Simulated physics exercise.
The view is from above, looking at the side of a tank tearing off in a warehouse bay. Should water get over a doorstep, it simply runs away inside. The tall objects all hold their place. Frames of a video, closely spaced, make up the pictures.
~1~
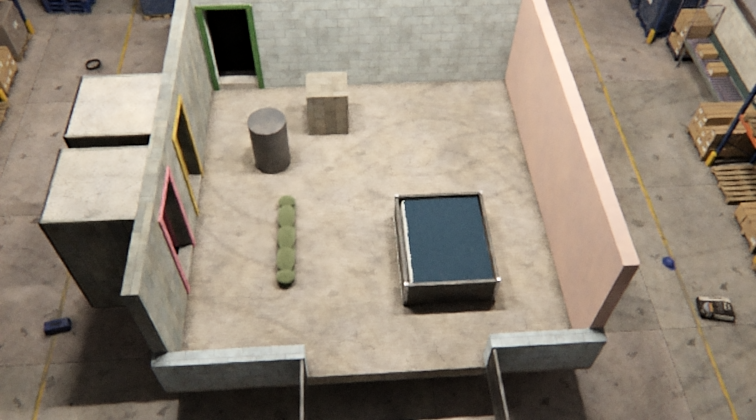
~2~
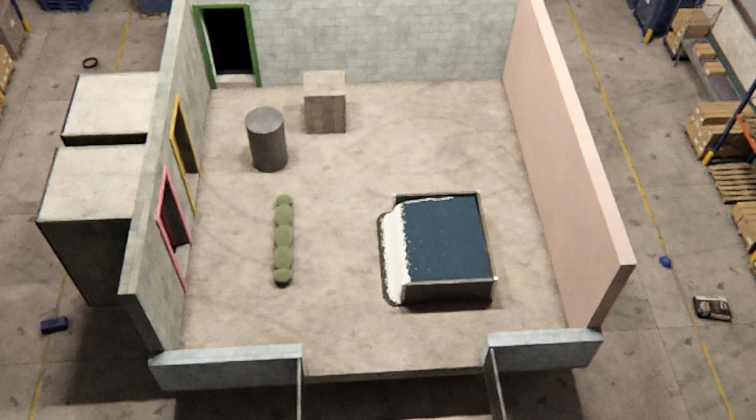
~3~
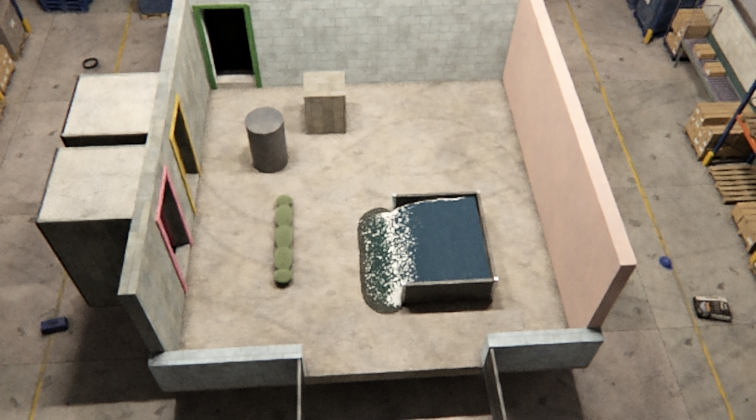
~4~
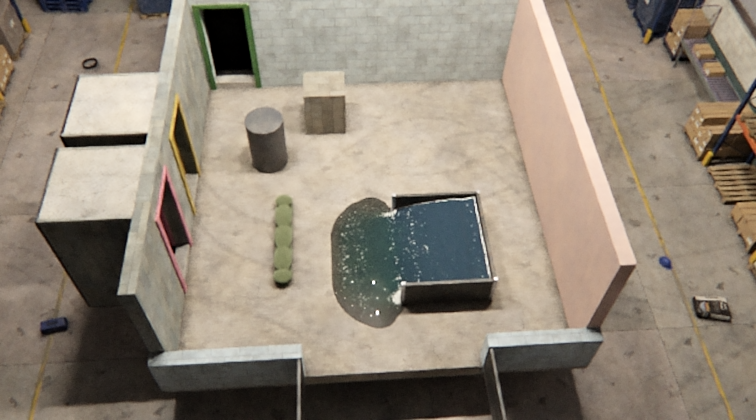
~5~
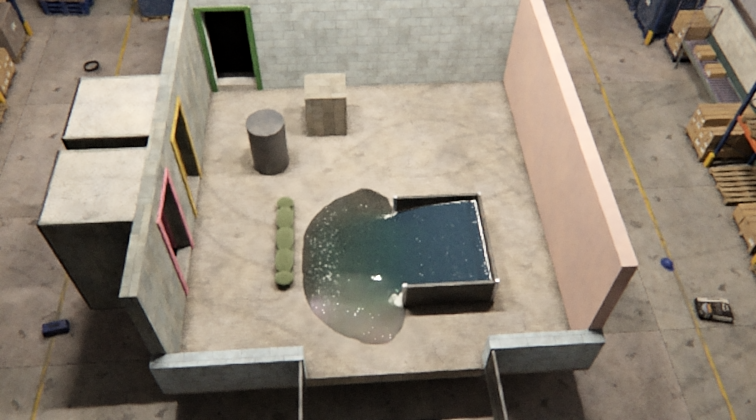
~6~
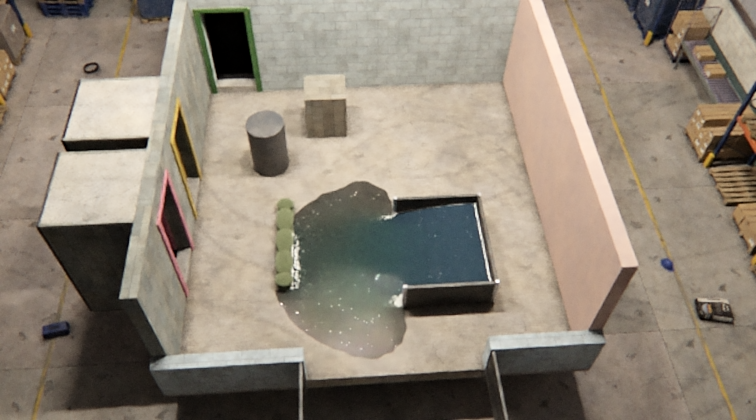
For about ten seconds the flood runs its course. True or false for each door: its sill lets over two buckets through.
The pink door false; the green door false; the yellow door false.
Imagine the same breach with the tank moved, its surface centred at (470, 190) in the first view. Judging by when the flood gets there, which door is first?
Answer: The door marked yellow.
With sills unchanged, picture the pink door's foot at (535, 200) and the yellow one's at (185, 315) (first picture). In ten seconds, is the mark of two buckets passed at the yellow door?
The yellow door overflows.
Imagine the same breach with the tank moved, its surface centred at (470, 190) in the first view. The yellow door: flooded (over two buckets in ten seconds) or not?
Then the yellow door exceeds the limit.
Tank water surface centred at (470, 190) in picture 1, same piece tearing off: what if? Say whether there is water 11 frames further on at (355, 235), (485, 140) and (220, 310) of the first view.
Taking them in the order asked: Inundated, then spared, then spared.
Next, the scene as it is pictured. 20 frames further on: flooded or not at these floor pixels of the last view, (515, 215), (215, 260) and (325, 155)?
First spot not wet, second inundated, third inundated.
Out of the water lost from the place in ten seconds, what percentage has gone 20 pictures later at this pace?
Near 20 %.
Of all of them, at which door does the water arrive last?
I pick the green door.
A moment on, water covers 25 % of the floor; the pink door not reached, the green door not reached, the yellow door not reached.
Next, water covers 35 % of the floor; the pink door wet at the sill, nothing in, the green door not reached, the yellow door not reached.
Then, water covers 45 % of the floor; the pink door wet at the sill, nothing in, the green door not reached, the yellow door wet at the sill, nothing in.
Later, water covers 70 % of the floor; the pink door wet at the sill, nothing in, the green door wet at the sill, nothing in, the yellow door under two buckets in.
In the end, water covers 80 % of the floor; the pink door wet at the sill, nothing in, the green door wet at the sill, nothing in, the yellow door under two buckets in.
